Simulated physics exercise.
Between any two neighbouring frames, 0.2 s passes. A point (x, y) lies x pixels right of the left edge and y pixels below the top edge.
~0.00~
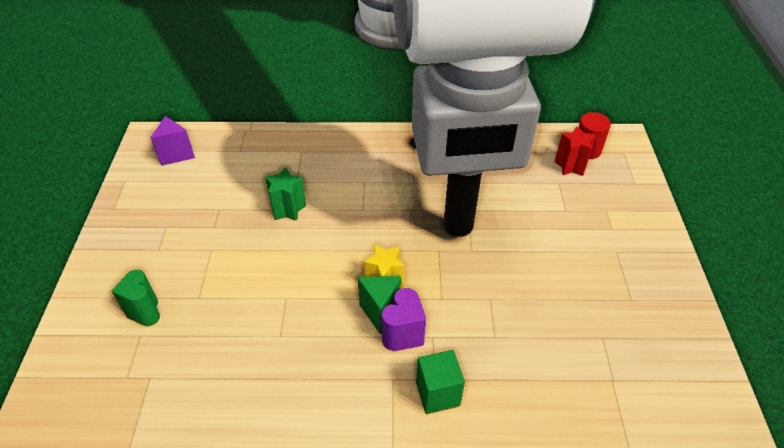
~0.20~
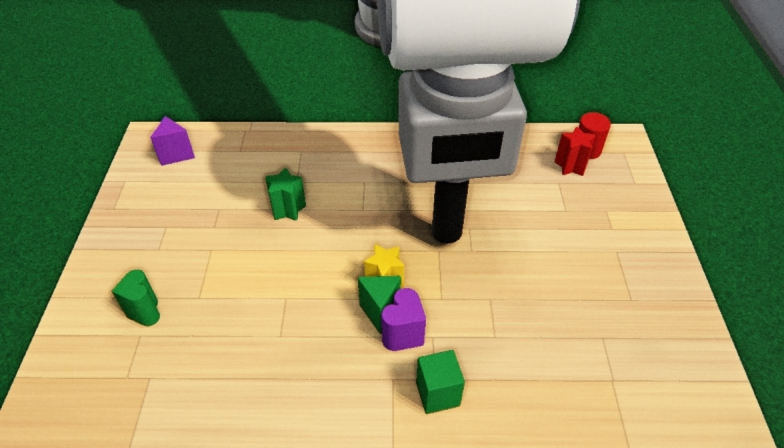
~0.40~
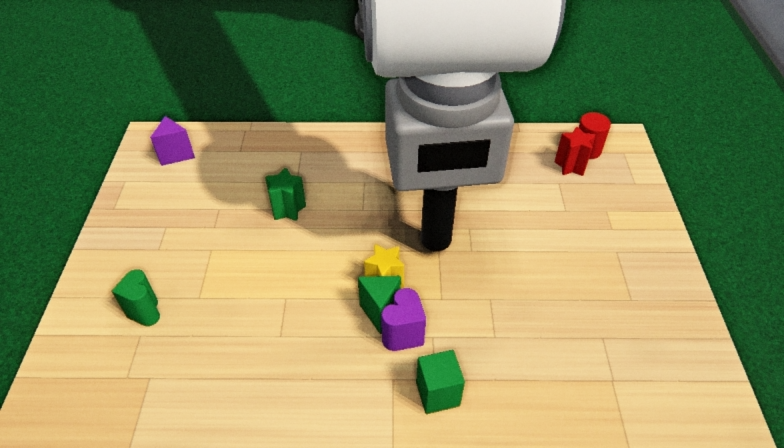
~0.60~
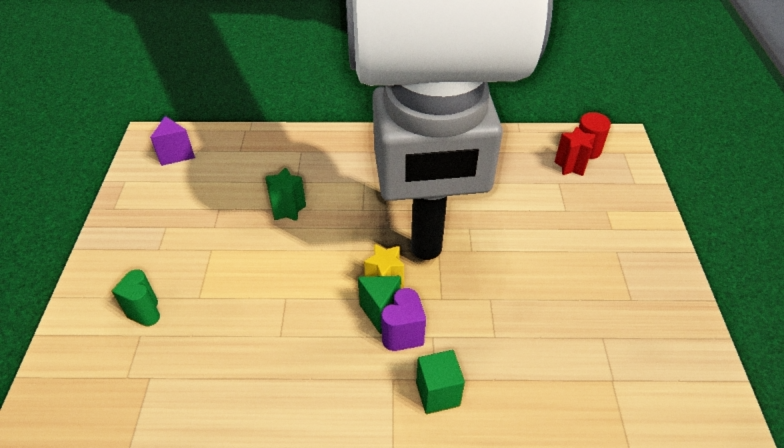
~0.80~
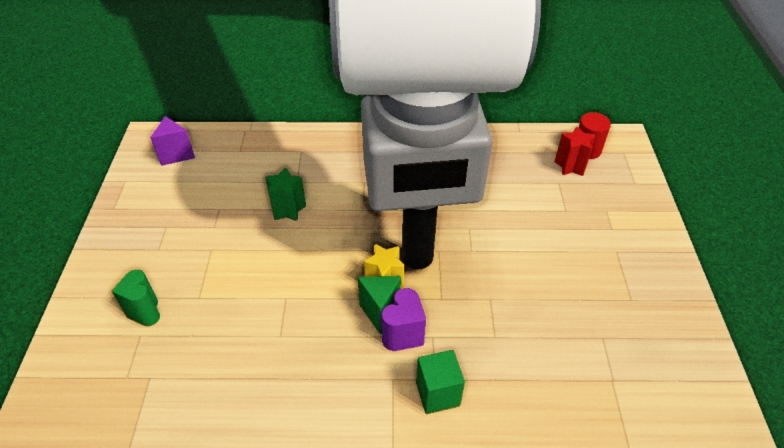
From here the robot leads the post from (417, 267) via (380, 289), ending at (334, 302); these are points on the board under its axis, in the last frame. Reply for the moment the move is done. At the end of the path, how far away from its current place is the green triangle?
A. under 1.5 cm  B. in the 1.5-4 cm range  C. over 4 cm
Correct choice: A.
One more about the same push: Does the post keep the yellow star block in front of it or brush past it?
Pushed along.
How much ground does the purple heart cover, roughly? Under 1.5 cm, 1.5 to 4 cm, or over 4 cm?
The answer will be the short band, under 1.5 cm.
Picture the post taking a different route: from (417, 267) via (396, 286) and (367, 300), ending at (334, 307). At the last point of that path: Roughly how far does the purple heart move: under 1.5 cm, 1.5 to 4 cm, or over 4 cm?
I'd go with under 1.5 cm for this block.
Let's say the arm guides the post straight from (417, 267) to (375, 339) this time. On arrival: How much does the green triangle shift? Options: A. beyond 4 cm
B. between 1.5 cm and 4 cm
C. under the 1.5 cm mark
A - beyond 4 cm.
On the path given first. Halfway along, post at (379, 280); green triangle at (371, 292), turned 25° anticlockwise; yellow star block at (349, 271).
At the end, post at (333, 294); green triangle at (371, 292), turned 25° anticlockwise; yellow star block at (300, 285); purple heart not moved.
